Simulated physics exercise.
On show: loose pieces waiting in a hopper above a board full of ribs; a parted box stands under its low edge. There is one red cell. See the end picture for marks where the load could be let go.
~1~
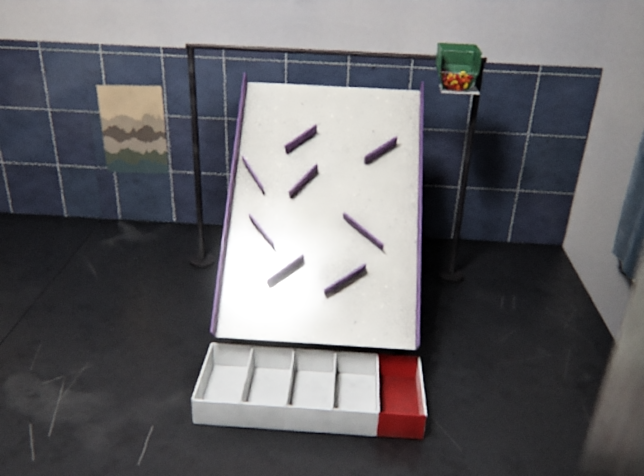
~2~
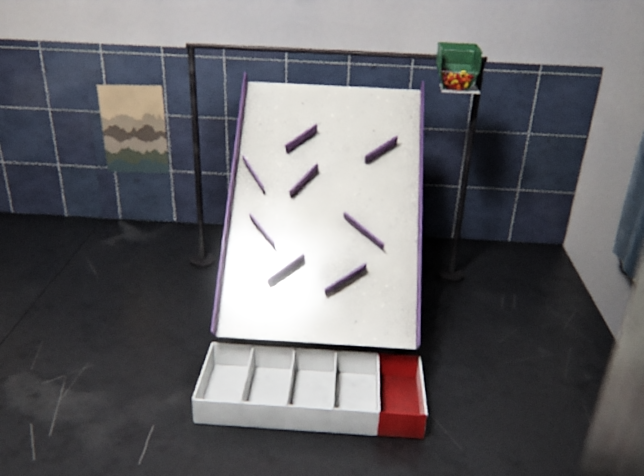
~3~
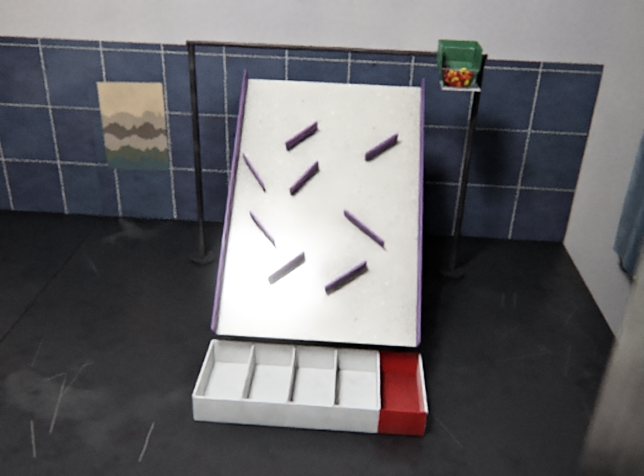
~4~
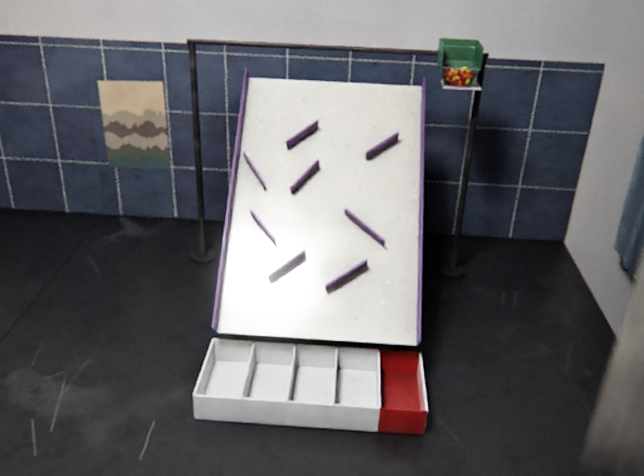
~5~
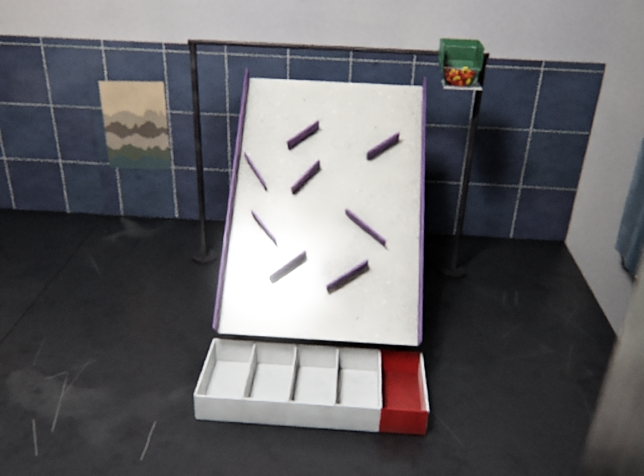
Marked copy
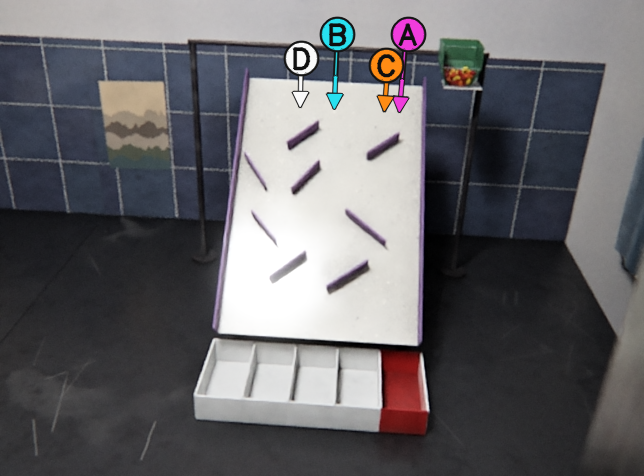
A tilted white board with purple ribs stood above a divided white box with one red cell at its right end, while a green hopper of jelly beans sat at the upper right; nothing noticeably moved.
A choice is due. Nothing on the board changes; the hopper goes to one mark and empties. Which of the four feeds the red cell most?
A beats the others.
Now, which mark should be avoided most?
That is mark D.
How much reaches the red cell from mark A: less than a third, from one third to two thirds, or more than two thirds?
It is from one third to two thirds.
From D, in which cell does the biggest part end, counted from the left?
The first from the left.
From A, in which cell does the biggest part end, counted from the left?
It is the fifth one.
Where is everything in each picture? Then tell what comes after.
Hopper at (452, 78), jelly beans, door shut, in the first picture.
Ribs (285, 146) to (317, 124), (365, 156) to (398, 136), (243, 155) to (263, 187), in the second picture.
Ribs (290, 189) to (318, 161), (250, 211) to (274, 240), (344, 209) to (384, 242), in the third picture.
Ribs (268, 276) to (305, 250), (325, 286) to (367, 260), in the fourth picture.
Red cell at (403, 420), number 5 of 5 from the left, in the fifth picture.
On the marked copy, mark A meets the board at (399, 106); mark B meets the board at (334, 103); mark C meets the board at (384, 105); mark D meets the board at (300, 101).
For mark A, about half in the red cell, about a third in other cells, a small part outside the box.
For mark B, about a quarter in the red cell, most in other cells.
For mark C, about a quarter in the red cell, about two thirds in other cells, a stray few held on the board, a small part outside the box.
For mark D, a stray few in the red cell, nearly all in other cells.
